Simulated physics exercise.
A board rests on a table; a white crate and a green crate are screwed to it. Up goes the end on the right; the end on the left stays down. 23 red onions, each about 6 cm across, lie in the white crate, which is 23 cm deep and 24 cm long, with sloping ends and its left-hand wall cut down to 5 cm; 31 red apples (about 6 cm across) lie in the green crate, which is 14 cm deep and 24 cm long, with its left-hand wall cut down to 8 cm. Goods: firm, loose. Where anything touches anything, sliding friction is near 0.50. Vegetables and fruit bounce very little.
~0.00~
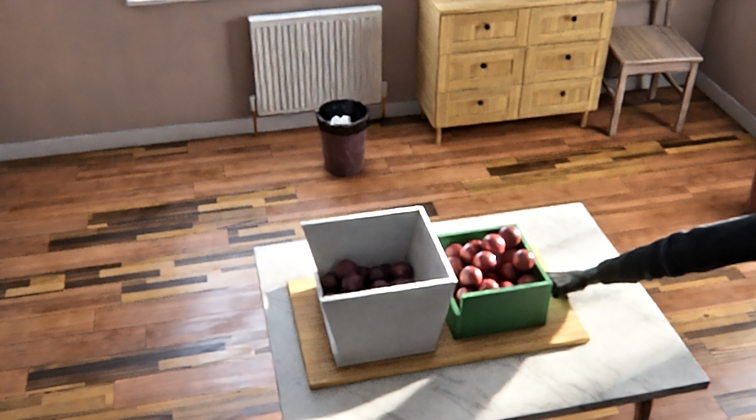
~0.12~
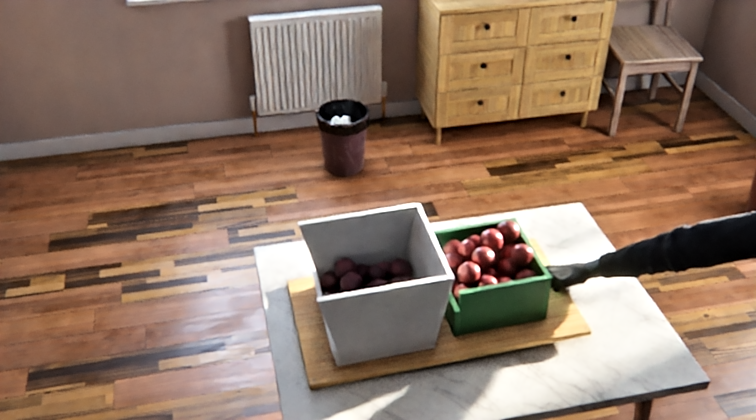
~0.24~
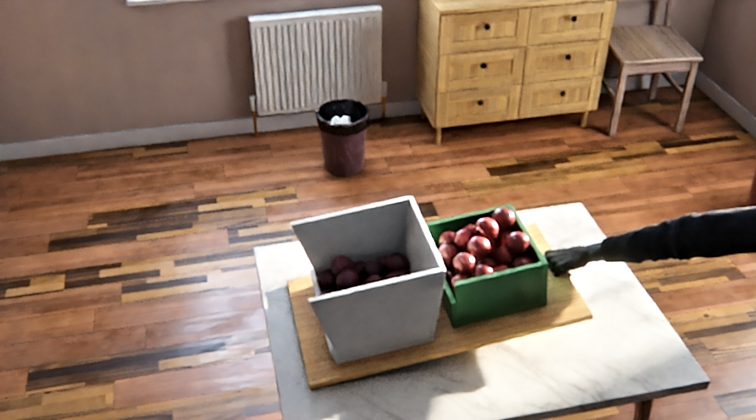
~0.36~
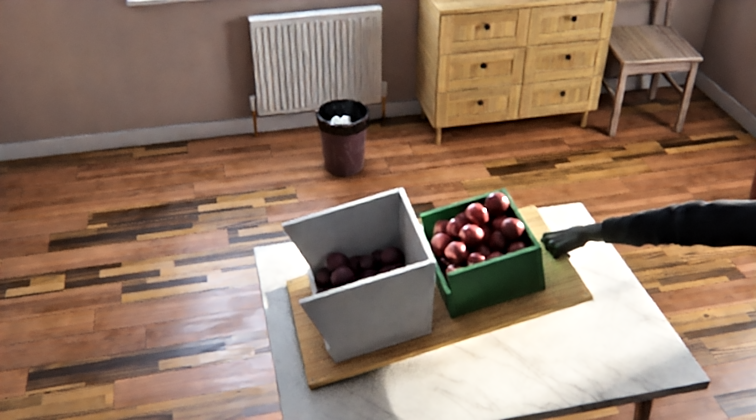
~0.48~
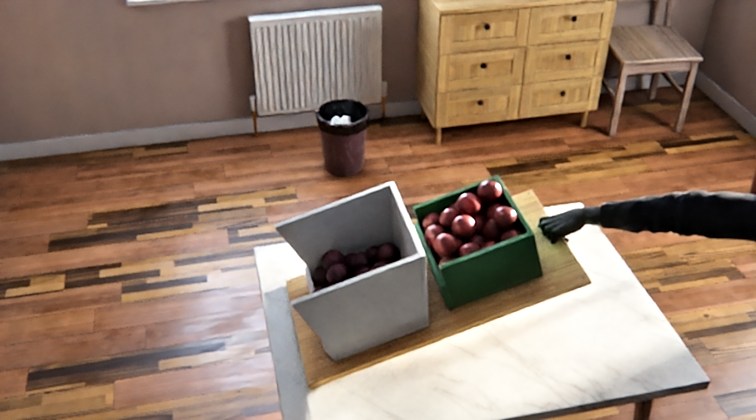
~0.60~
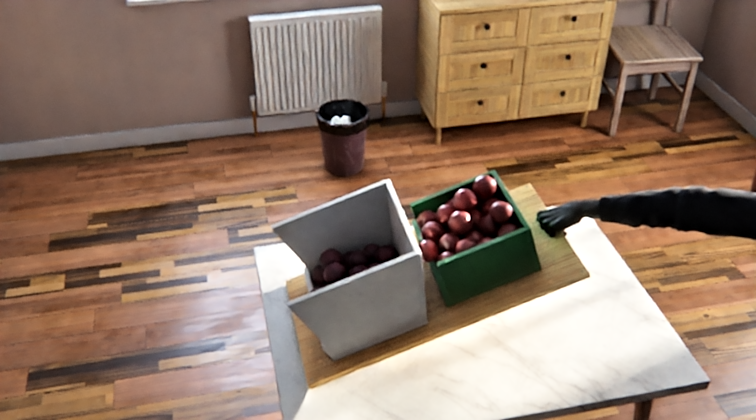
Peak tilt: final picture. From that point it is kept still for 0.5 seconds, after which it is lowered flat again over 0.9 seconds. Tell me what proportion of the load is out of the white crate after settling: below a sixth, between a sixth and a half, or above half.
It ends up missing less than one sixth.
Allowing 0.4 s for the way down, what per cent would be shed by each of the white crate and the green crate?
White crate 0, green crate 0 per cent.
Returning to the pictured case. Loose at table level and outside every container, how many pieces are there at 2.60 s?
Some 1 pieces.
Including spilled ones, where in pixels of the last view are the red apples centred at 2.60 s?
Pixel (484, 274), give or take.
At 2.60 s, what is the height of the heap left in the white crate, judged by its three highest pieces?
12 cm or so.
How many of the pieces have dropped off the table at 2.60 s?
I'd estimate some 1 at that moment.
After 0.92 s, tilt 18°; the white crate has all 23 and the green crate is down by 1 of 31.
After 1.32 s, tilt 15°; the white crate is down by 1 of 23 and the green crate is down by 1 of 31.
After 1.88 s, tilt 1°; the white crate is down by 1 of 23 and the green crate is down by 1 of 31.
Final count (at 2.60 s), the white crate is down by 1 of 23 and the green crate is down by 1 of 31. Asked share, 1 of 23, 4 per cent.
